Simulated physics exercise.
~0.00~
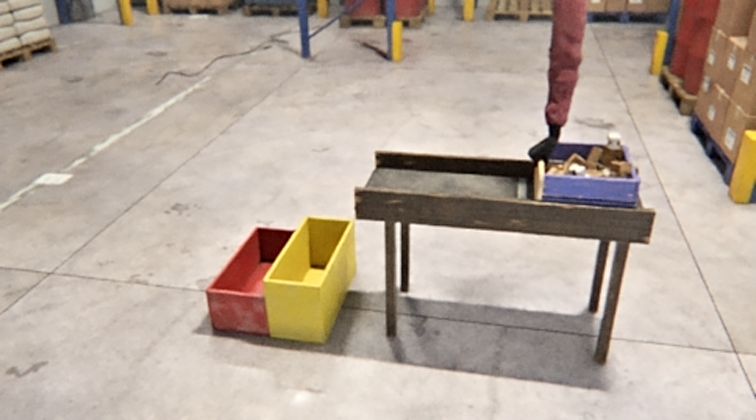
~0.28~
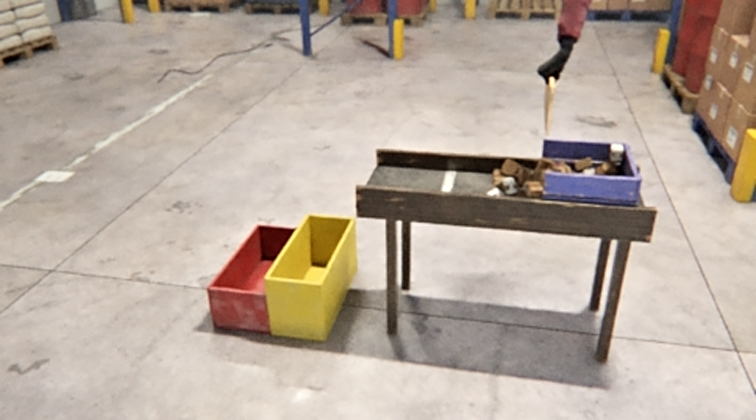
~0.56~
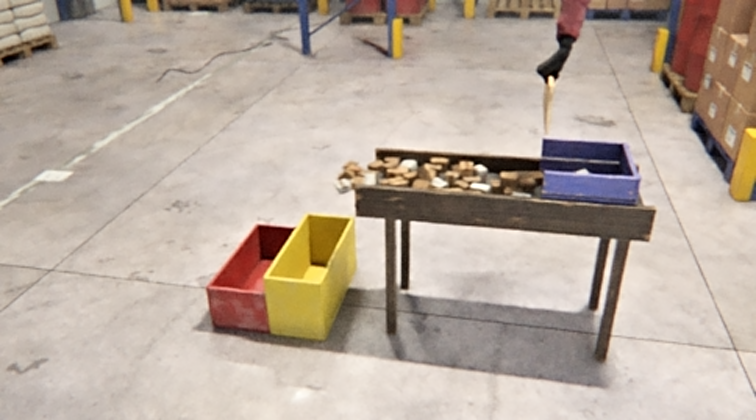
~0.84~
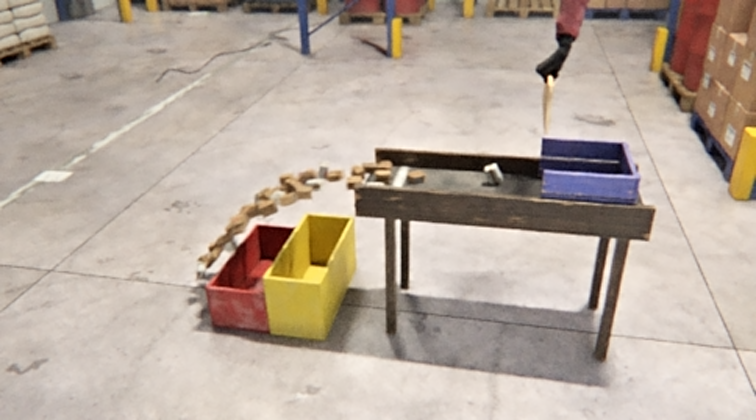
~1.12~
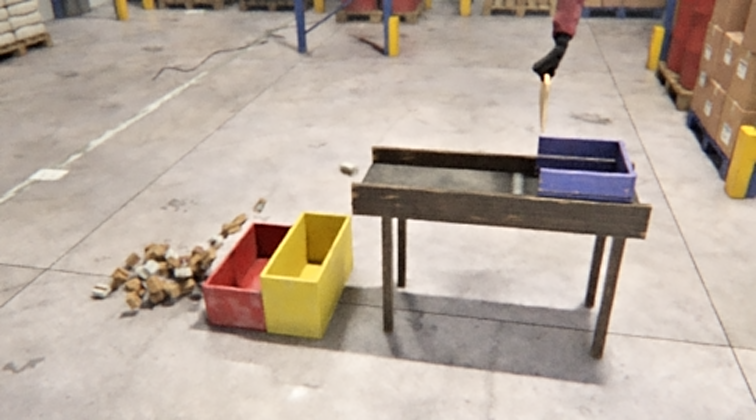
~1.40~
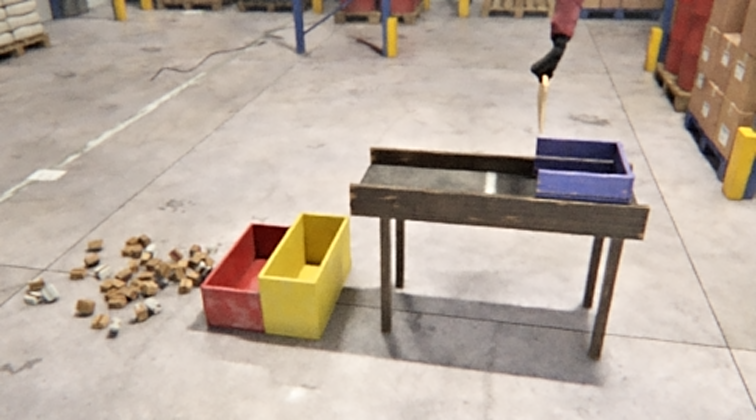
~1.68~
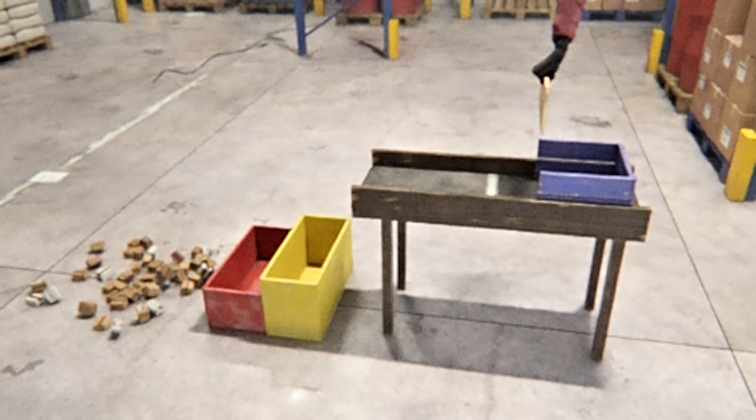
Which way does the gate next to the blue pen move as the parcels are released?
The gate moves up, lifted clear of the belt by the gloved hand.
